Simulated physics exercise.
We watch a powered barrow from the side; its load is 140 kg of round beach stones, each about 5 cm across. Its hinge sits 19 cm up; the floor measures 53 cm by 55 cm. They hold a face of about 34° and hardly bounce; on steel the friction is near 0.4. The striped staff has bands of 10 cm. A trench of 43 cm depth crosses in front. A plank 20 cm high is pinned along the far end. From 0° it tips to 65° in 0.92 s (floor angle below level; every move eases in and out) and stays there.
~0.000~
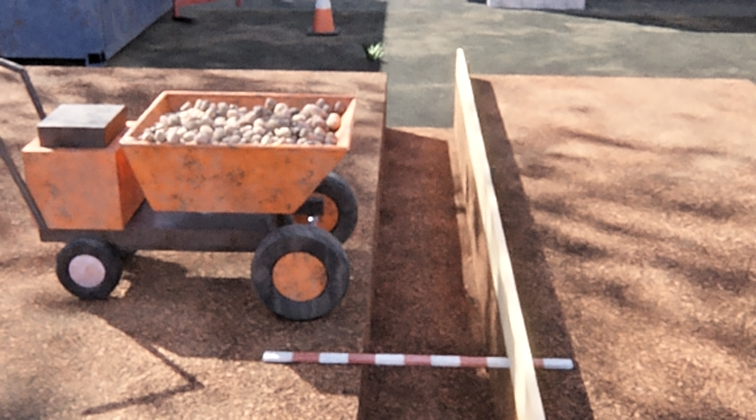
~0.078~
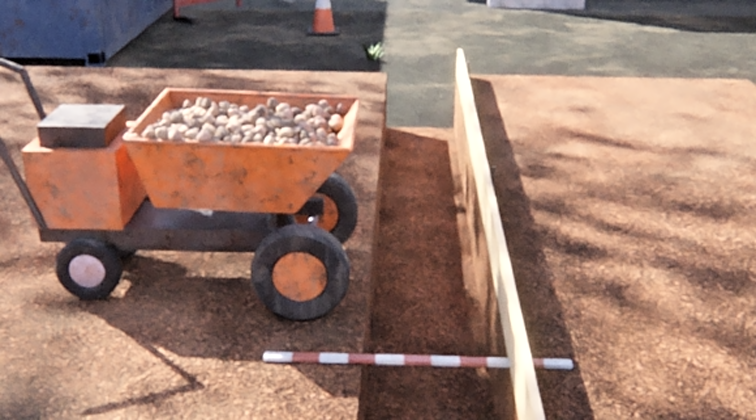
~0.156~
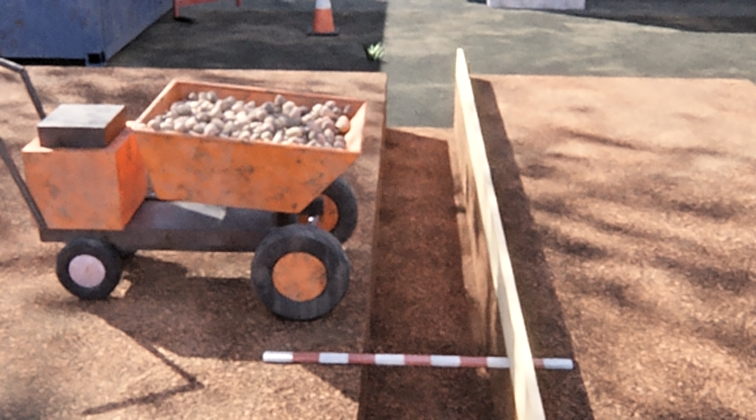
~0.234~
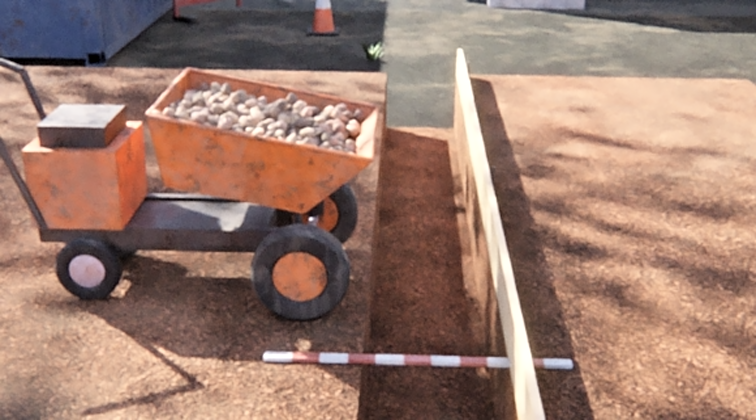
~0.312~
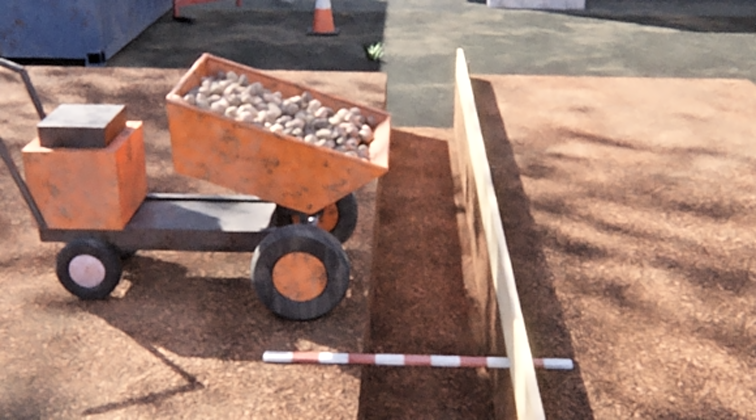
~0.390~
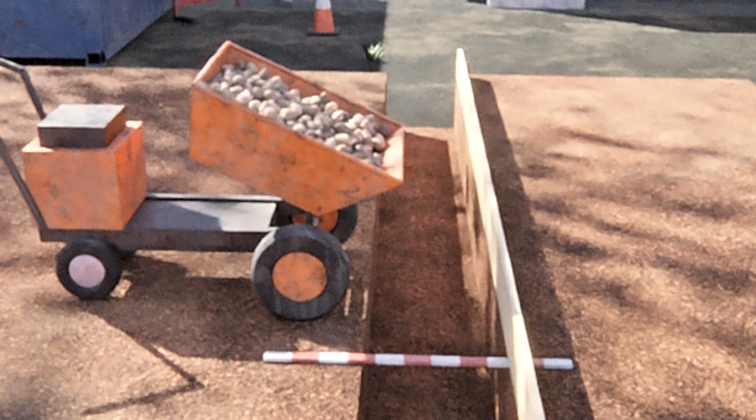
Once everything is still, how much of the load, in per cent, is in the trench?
Close to 84 in a hundred.
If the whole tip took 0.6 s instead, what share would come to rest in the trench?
Then about 75 per cent.
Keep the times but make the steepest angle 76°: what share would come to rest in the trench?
In that case some 95 per cent.
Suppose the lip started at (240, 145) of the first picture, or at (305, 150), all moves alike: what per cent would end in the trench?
Near 100 per cent from the first place, 100 from the second.
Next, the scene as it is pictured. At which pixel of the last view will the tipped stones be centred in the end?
Around (460, 359).
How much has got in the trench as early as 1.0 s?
Some 30 per cent.
After 0.7 s the floor is at 55°; 100 % in the tray; the foremost stones are at (434, 195).
After 1.0 s the floor is at 65°; 67 % in the tray, 29 % in the trench, 4 % past the trench; the foremost stones are at (529, 261).
After 1.4 s the floor is at 65°; 29 % in the tray, 55 % in the trench, 16 % past the trench; the foremost stones are at (648, 267).
After 3.3 s the floor is at 65°; 0 % in the tray, 84 % in the trench, 16 % past the trench; the foremost stones are at (751, 242).
